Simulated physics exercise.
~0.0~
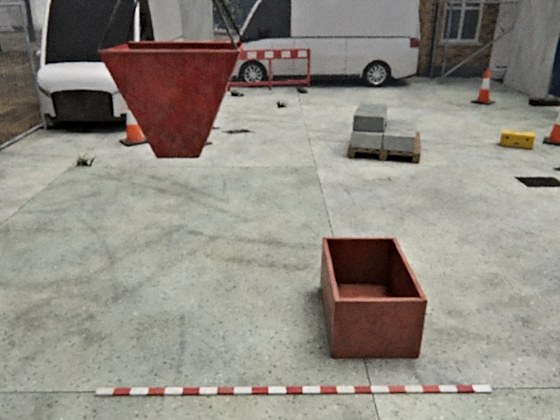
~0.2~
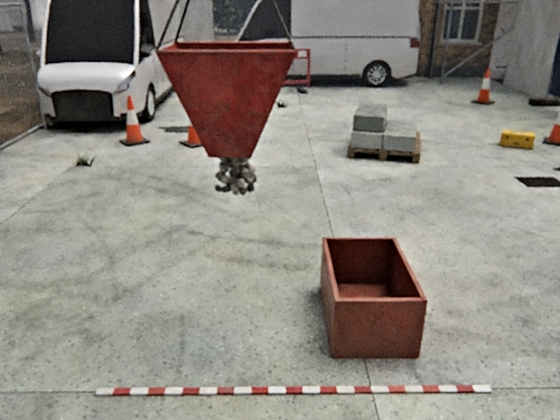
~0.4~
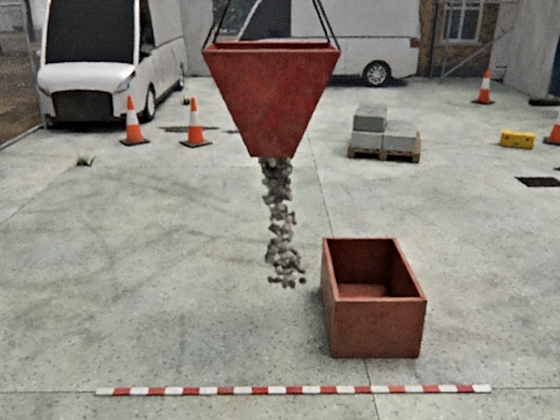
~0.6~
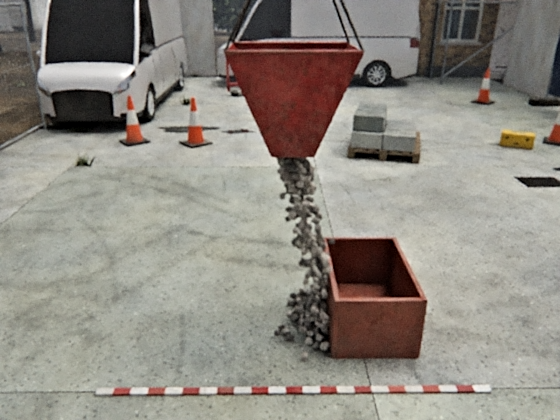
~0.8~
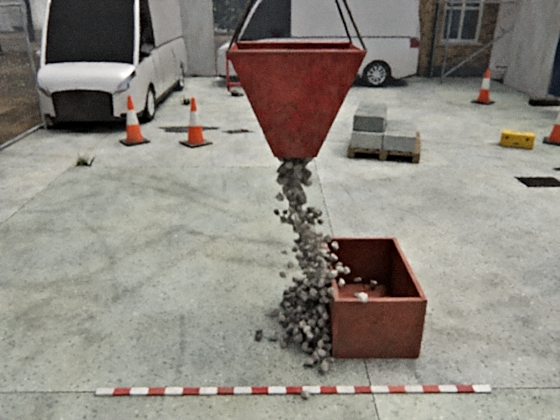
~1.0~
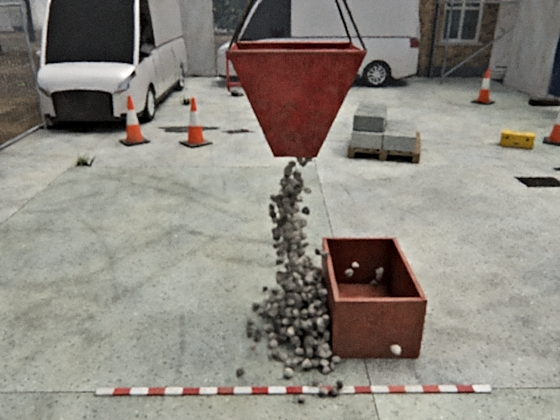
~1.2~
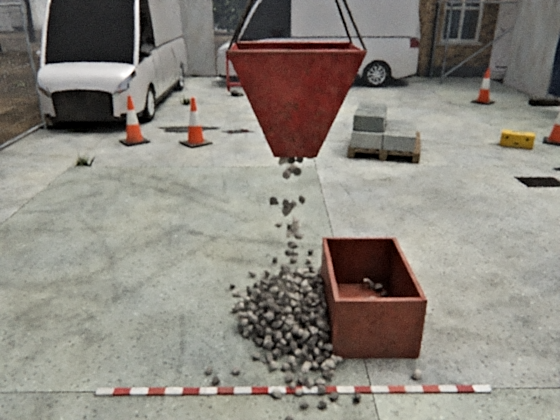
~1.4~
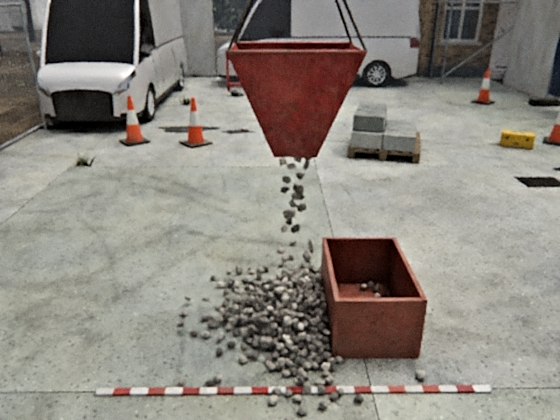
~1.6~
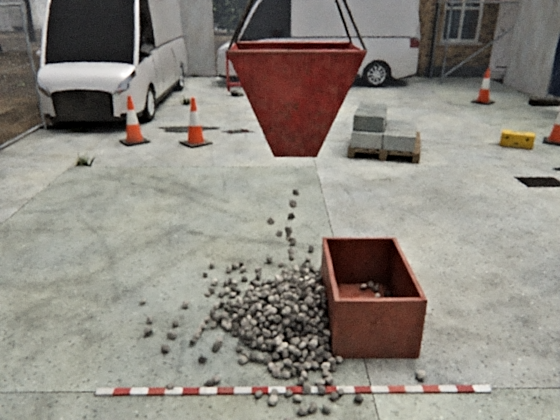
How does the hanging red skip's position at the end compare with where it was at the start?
At the start the skip hangs over the left part of the yard. At the end it hangs farther right, near the middle of the view, at about the same height and still a little left of the bin.
